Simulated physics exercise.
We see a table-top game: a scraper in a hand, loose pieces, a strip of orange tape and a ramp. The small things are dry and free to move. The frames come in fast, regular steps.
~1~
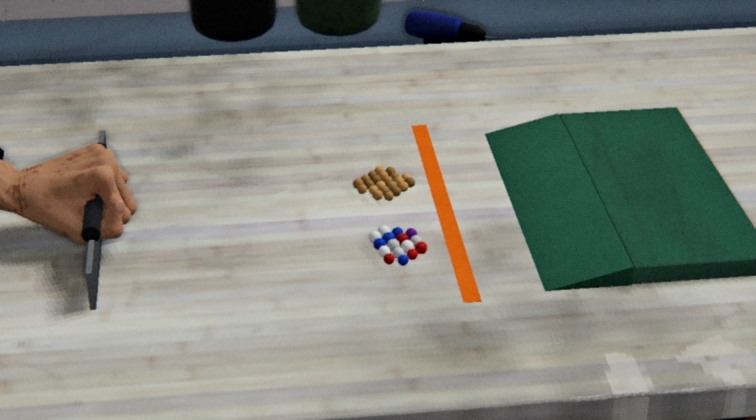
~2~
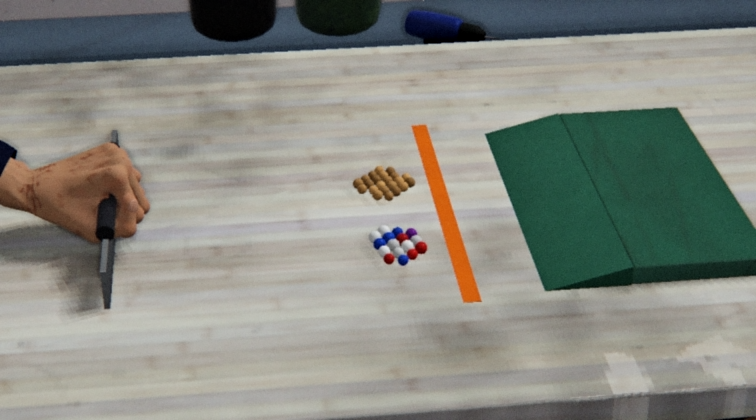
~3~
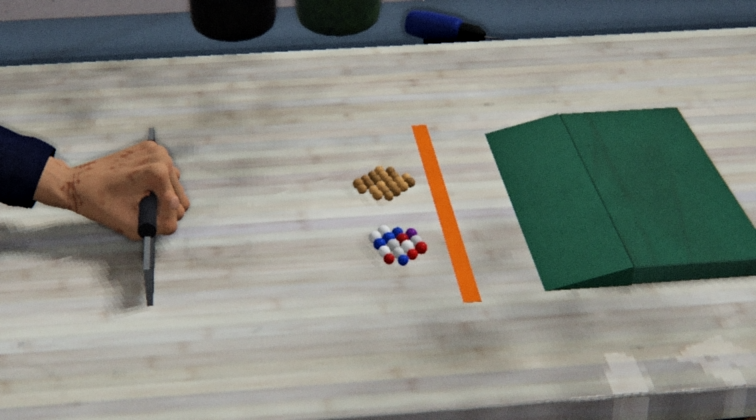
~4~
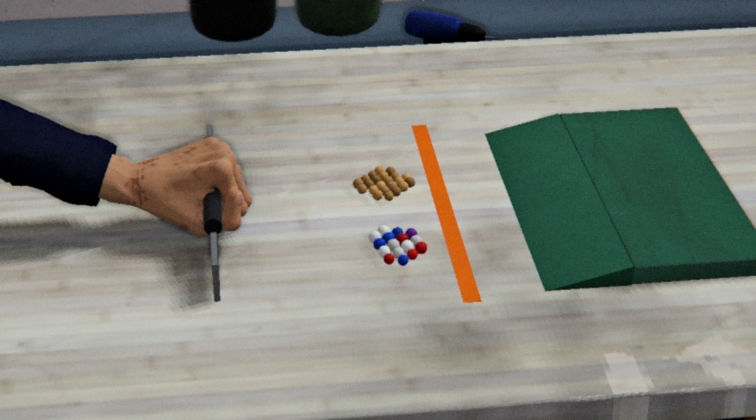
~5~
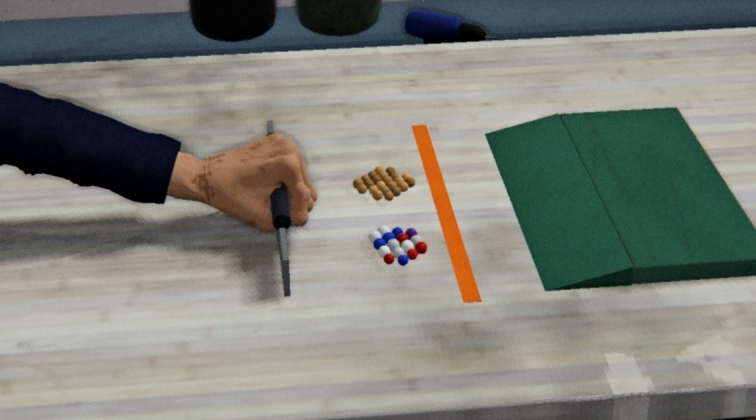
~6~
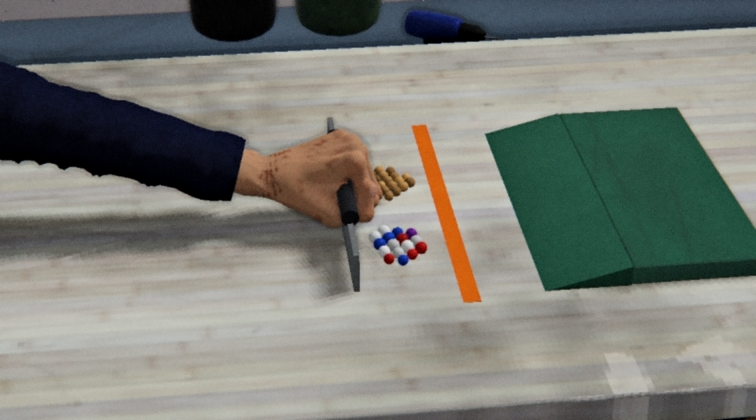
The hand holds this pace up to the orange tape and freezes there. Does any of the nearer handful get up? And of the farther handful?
Nearer handful: It reaches the top with some. Farther handful: It reaches the top with some.
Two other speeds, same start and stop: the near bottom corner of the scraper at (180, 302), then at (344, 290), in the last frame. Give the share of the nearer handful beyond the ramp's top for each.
In turn 10 and 100 in a hundred.
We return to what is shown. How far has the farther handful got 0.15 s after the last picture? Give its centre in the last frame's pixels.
Close to (505, 181).
Then, 0.07 s after the last picture, scraper still moving, near (420, 176); nearer handful all short of the ramp; farther handful all short of the ramp.
Then, 0.15 s after the last picture, scraper stopped at the orange tape; nearer handful about half on the ramp, about half short of the ramp; farther handful about a third on the ramp, about two thirds short of the ramp.
Then, 0.43 s after the last picture, scraper stopped at the orange tape; nearer handful all past the top; farther handful all past the top.
By the end, scraper stopped at the orange tape; nearer handful all past the top; farther handful all past the top.
